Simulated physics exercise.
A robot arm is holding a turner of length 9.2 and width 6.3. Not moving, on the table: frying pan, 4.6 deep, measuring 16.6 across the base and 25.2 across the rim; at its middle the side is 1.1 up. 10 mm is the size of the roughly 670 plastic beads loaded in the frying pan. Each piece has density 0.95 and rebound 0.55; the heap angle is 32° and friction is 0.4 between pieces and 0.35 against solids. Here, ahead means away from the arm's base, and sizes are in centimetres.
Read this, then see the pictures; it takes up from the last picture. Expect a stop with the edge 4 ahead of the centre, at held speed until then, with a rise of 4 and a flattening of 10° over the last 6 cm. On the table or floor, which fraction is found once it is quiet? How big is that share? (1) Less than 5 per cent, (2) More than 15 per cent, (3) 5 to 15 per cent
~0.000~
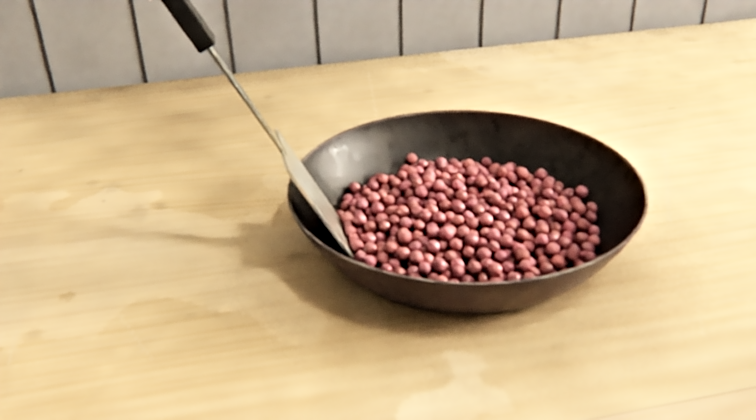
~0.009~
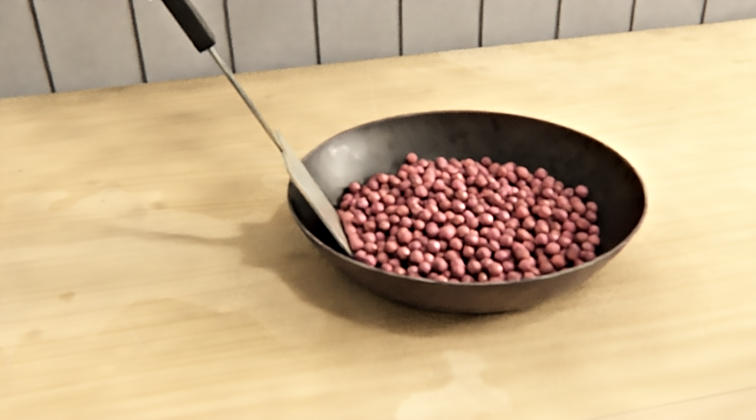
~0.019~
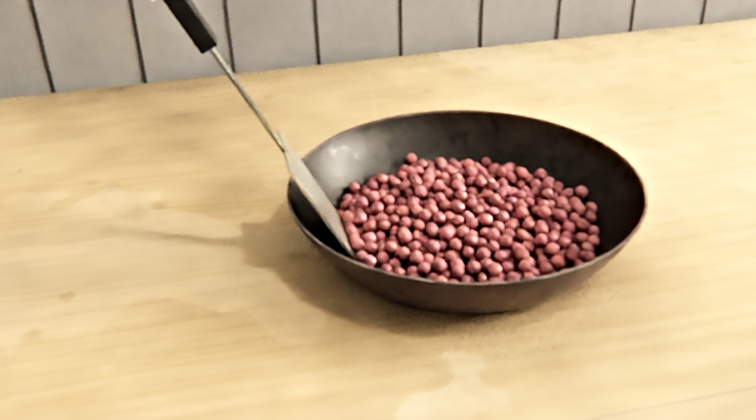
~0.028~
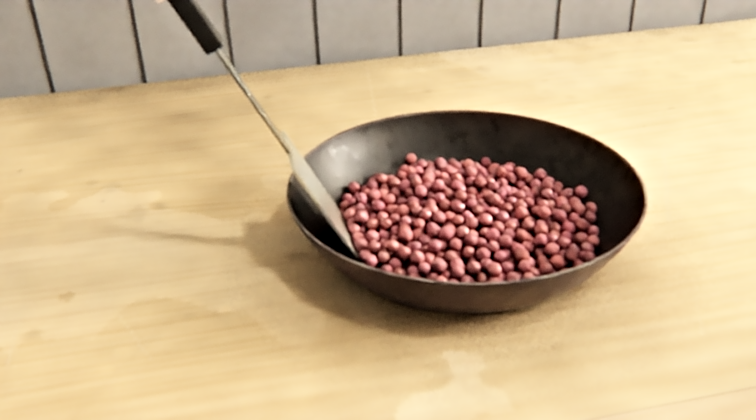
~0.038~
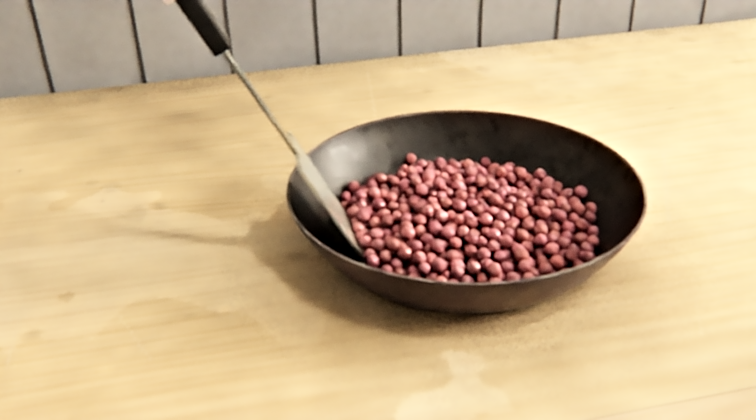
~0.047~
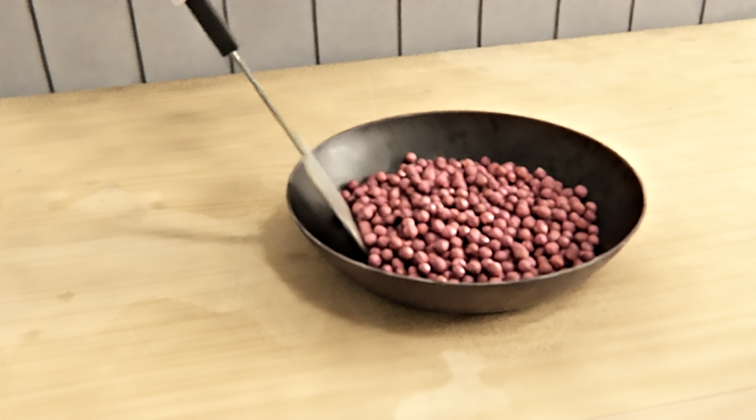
Less than 5 per cent.
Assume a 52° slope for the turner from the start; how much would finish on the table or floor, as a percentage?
Roughly 0 per cent.
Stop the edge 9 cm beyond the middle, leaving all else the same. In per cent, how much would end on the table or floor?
In that case around 5 per cent.
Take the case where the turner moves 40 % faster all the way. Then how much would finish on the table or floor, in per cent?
0 per cent, roughly.
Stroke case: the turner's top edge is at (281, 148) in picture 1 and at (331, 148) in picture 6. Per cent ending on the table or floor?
It comes to something like 10 %, give or take.
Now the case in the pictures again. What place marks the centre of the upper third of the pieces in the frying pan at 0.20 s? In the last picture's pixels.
It is centred at roughly (494, 206).
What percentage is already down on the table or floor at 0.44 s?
About 0 per cent.
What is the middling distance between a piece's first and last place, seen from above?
Distance: Around 2 cm.
By 0.12 s, sloping 63°, highest piece 4 above the table; 666 in the frying pan.
By 0.20 s, sloping 58°, highest piece 6 above the table; 666 in the frying pan.
By 0.44 s, sloping 53°, highest piece 5 above the table; 666 in the frying pan.
By 1.49 s, sloping 53°, highest piece 4 above the table; 666 in the frying pan.
Final count, 666 in the frying pan. That is 0 % on the table or floor.
